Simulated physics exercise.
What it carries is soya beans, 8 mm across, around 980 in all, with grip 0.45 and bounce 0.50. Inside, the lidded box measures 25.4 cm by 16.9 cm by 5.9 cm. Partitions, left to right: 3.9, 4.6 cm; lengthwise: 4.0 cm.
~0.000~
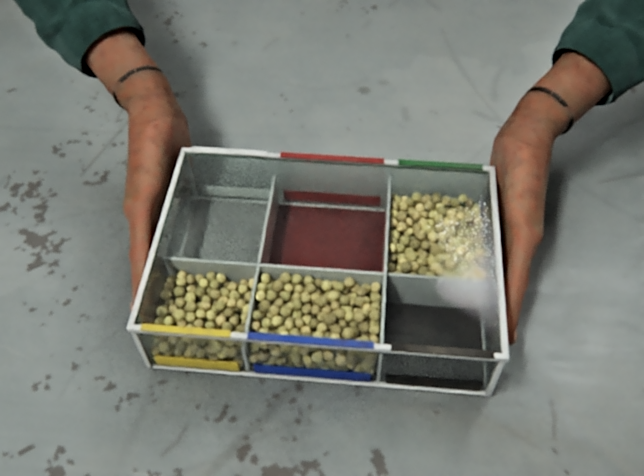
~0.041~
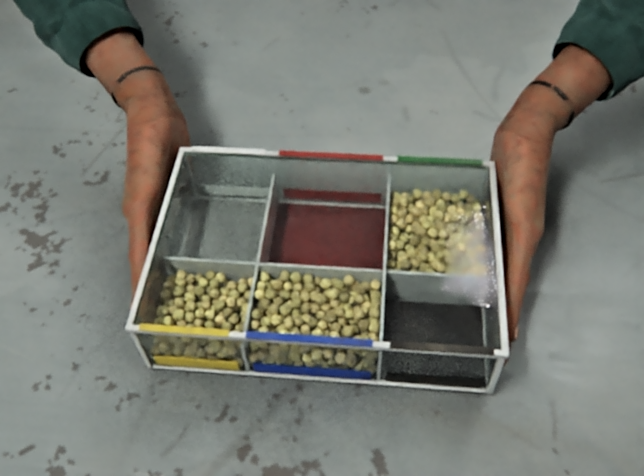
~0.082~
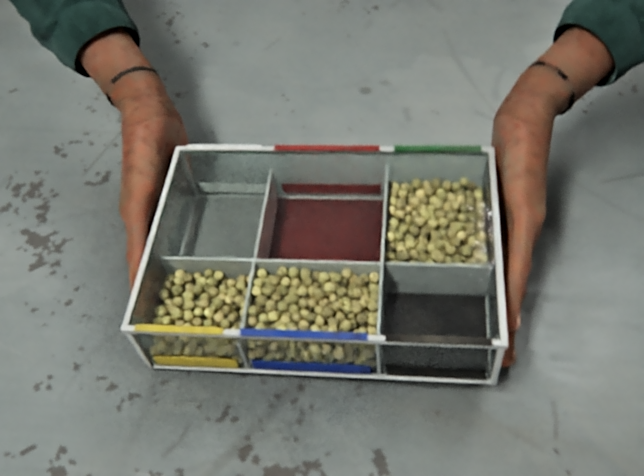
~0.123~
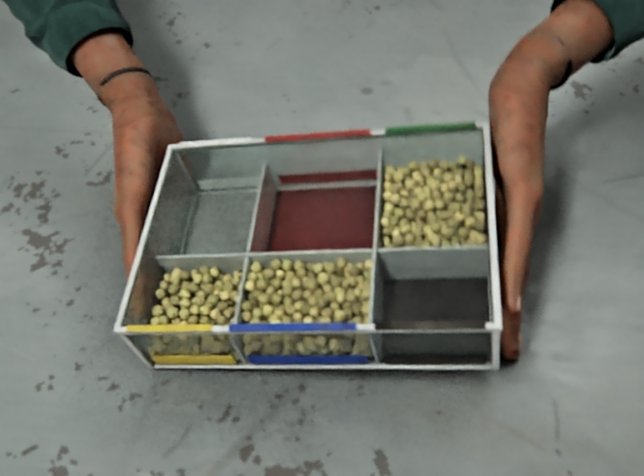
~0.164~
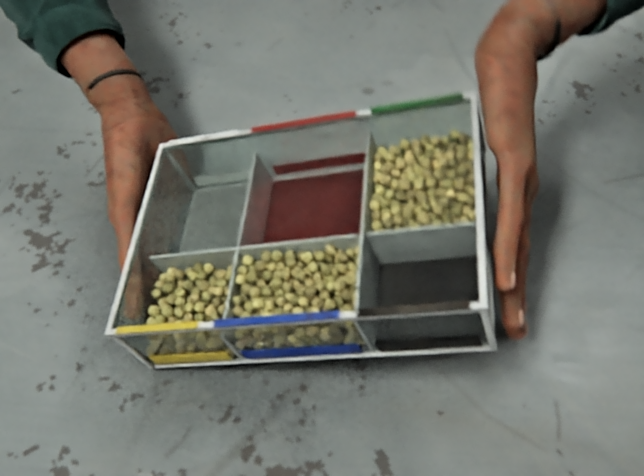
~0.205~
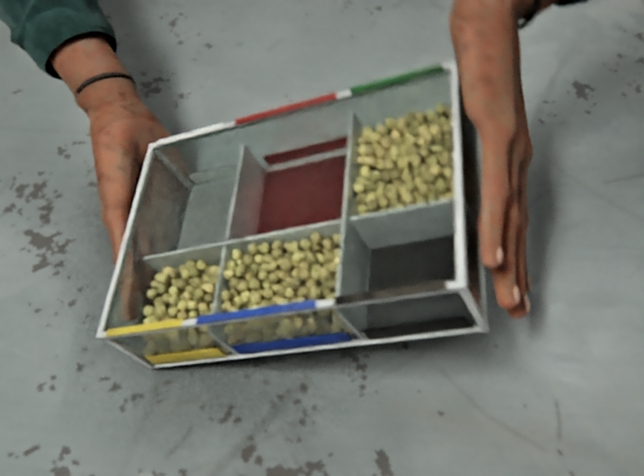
On a worn grey surface, two hands hold a clear compartmented box with pale round beans in the blue, green and yellow sections, then turn and tilt it increasingly, its right side rising and its left front corner lowest.
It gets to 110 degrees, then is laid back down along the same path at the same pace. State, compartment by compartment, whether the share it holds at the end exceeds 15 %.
Red compartment: Does not exceed; blue compartment: Exceeds; green compartment: Exceeds; yellow compartment: Exceeds; white compartment: Does not exceed; black compartment: Does not exceed.
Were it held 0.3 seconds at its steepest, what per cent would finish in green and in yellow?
Final amounts, green 35% and yellow 35%.
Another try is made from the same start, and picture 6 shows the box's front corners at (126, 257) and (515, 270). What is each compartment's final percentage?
By the end, red has 20%, blue has 10%, green has 40%, yellow has 5%, white has 25% and black has 0%.
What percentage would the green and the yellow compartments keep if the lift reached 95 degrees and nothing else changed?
Shares: Green 35, yellow 35, in per cent.
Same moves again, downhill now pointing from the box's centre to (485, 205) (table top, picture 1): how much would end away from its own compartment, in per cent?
The share would be about 35 percent.
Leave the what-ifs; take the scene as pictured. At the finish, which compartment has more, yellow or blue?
The yellow compartment.
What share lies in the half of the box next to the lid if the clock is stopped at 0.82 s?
60 per cent, give or take.
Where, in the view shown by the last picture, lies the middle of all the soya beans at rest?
Once everything settles, the centre is around (286, 298).
After 0.82 s, tilt 109 degrees; blue 30 %, green 35 %, yellow 30 %, white 5 %.
After 1.23 s, tilt 47 degrees; blue 20 %, green 35 %, yellow 35 %, white 5 %.
Then, at 1.72 s, tilt 0 degrees; blue 20 %, green 35 %, yellow 35 %, white 10 %.
In the end, at 2.1 s, red 0 %, blue 20 %, green 35 %, yellow 35 %, white 10 %, black 0 %.
